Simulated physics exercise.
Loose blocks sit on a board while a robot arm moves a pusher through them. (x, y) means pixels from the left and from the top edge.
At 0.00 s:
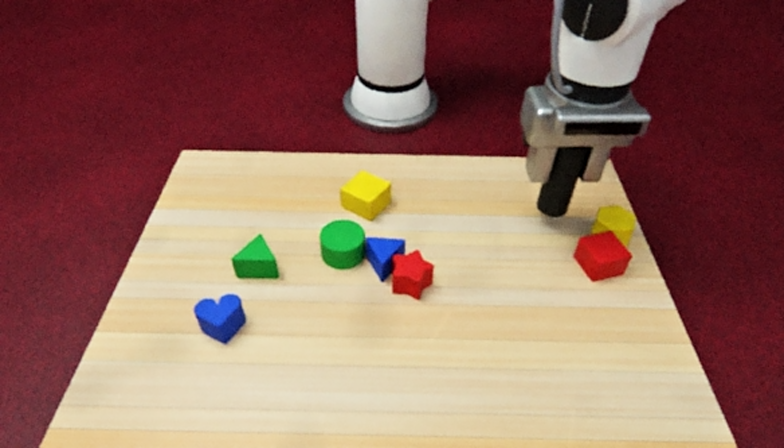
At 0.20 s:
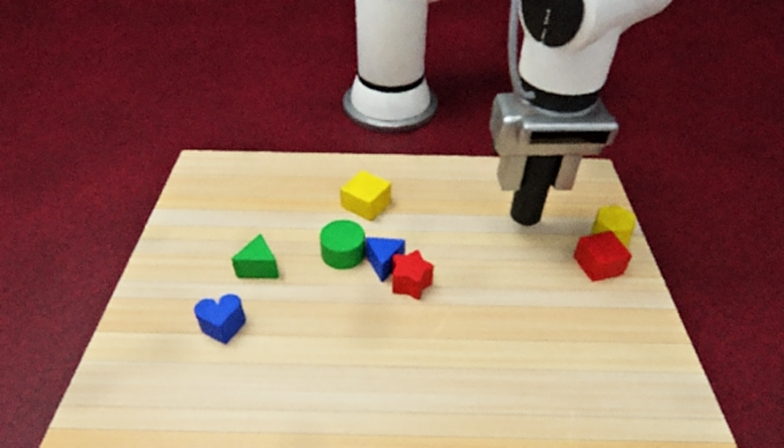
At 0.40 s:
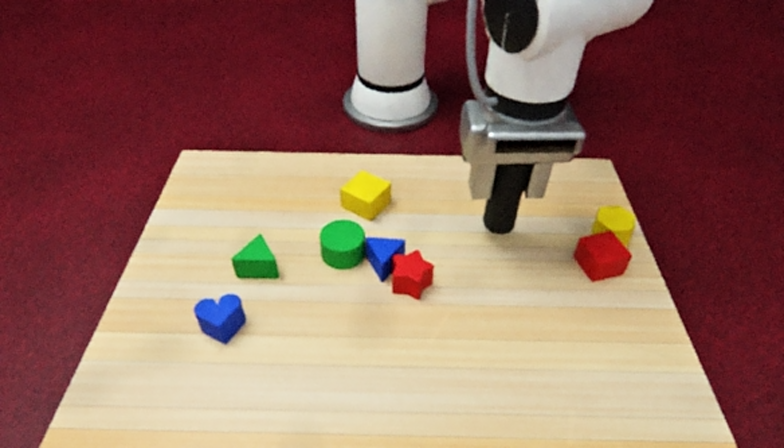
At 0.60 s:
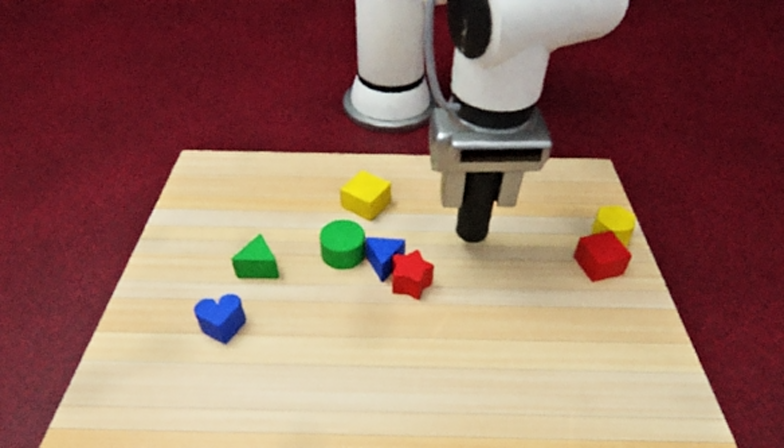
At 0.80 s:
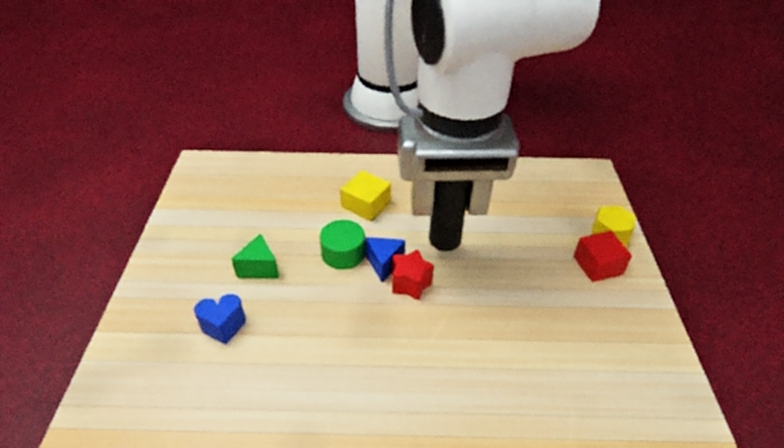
The video shows a robot arm moving its black pusher steadily leftward and slightly nearer the viewer over a wooden board, from near the yellow and red blocks at right toward the red star, while all the colored blocks stay still.
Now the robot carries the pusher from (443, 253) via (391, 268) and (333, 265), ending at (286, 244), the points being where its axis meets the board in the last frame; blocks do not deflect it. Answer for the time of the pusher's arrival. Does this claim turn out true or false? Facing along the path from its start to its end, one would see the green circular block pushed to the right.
True - the claim holds.
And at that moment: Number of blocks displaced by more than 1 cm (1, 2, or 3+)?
I'd put the number at three or more.
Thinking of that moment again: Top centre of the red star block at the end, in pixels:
It will likely be found at (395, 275).
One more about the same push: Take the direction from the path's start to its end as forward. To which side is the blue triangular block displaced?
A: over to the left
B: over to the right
A.
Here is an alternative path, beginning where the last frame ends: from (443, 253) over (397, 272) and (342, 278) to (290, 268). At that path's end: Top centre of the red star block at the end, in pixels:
Top centre: (392, 282).
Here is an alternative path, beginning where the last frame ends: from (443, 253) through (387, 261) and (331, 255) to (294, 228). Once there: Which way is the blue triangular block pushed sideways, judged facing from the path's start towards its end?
To the path's left.
The first path, step by step. One third of the way, pusher at (390, 255); green circular block at (319, 234); blue triangular block at (353, 255); red star block at (397, 275), turned 65° anticlockwise.
Two thirds of the way, pusher at (331, 251); green circular block at (301, 228); blue triangular block at (306, 262), turned 65° anticlockwise; red star block at (395, 275), turned 70° anticlockwise.
At the end, pusher at (284, 230); green triangular block still; green circular block at (264, 204); blue triangular block at (297, 260), turned 100° anticlockwise; red star block at (395, 275), turned 70° anticlockwise.
